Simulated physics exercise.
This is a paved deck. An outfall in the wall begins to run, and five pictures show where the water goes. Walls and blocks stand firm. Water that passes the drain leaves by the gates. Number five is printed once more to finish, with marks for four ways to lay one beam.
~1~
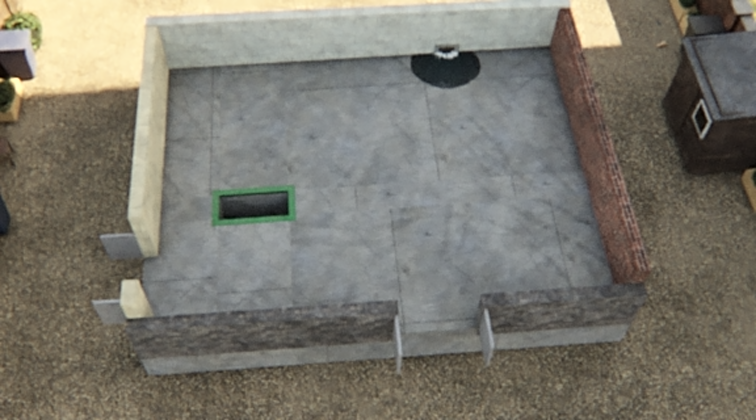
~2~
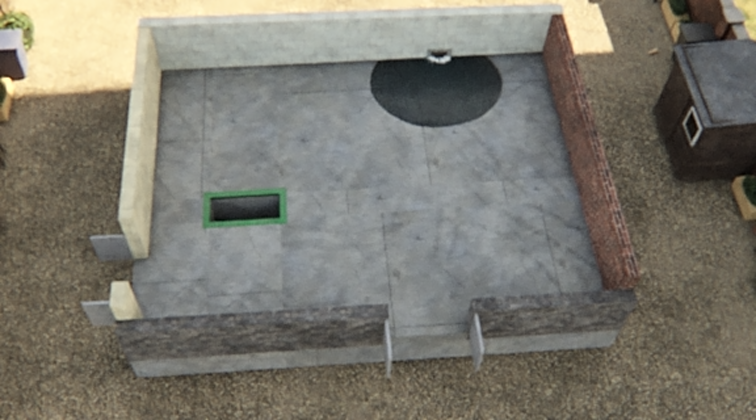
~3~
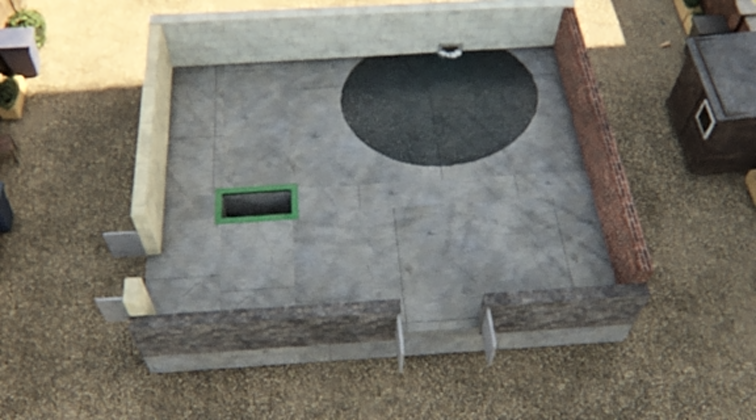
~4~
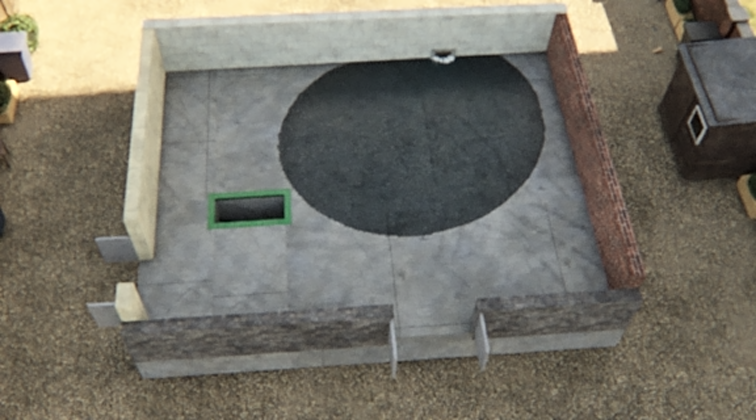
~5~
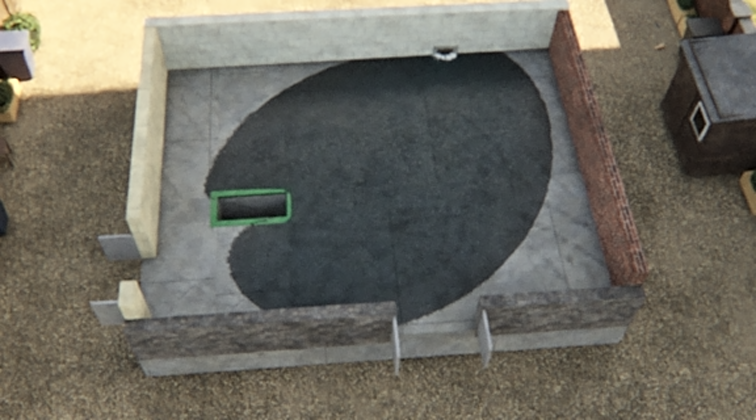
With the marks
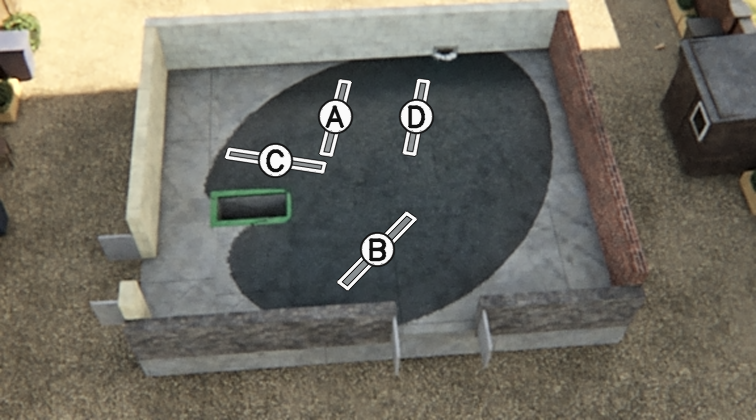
The video shows a walled paved deck from above as a dark wet patch spreads from an outfall at the back wall, widening across the ground toward the front and left until it surrounds much of the green-edged drain pit.
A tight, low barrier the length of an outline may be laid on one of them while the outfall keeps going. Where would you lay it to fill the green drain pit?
Take B.
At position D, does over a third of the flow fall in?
No, it does not.
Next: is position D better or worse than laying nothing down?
Position D is worse.
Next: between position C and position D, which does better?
Position D.
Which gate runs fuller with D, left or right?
More leaves on the left.
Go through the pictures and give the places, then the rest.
The first frame shows outfall at (446, 49); green drain pit at (254, 205); open gate at (156, 286); open gate at (436, 318); front seen at (432, 81), 2 % of the ground wet; green drain pit still dry.
The second frame shows front seen at (408, 118), 8 % of the ground wet; green drain pit still dry.
The third frame shows front seen at (372, 145), 19 % of the ground wet; green drain pit still dry.
The fourth frame shows front seen at (319, 207), 36 % of the ground wet; green drain pit still dry.
The fifth frame shows front seen at (258, 295), 59 % of the ground wet; green drain pit taking water.
On the marked copy, A from (326, 154) to (345, 81); B from (343, 285) to (410, 216); C from (228, 153) to (323, 167); D from (409, 153) to (423, 81).
Choosing A, about 13 % of the stream goes into the green drain pit, about 87 % out by the gates.
Choosing B, about 22 % of the stream goes into the green drain pit, about 77 % out by the gates.
Choosing C, about 8 % of the stream goes into the green drain pit, about 92 % out by the gates.
Choosing D, about 16 % of the stream goes into the green drain pit, about 84 % out by the gates.
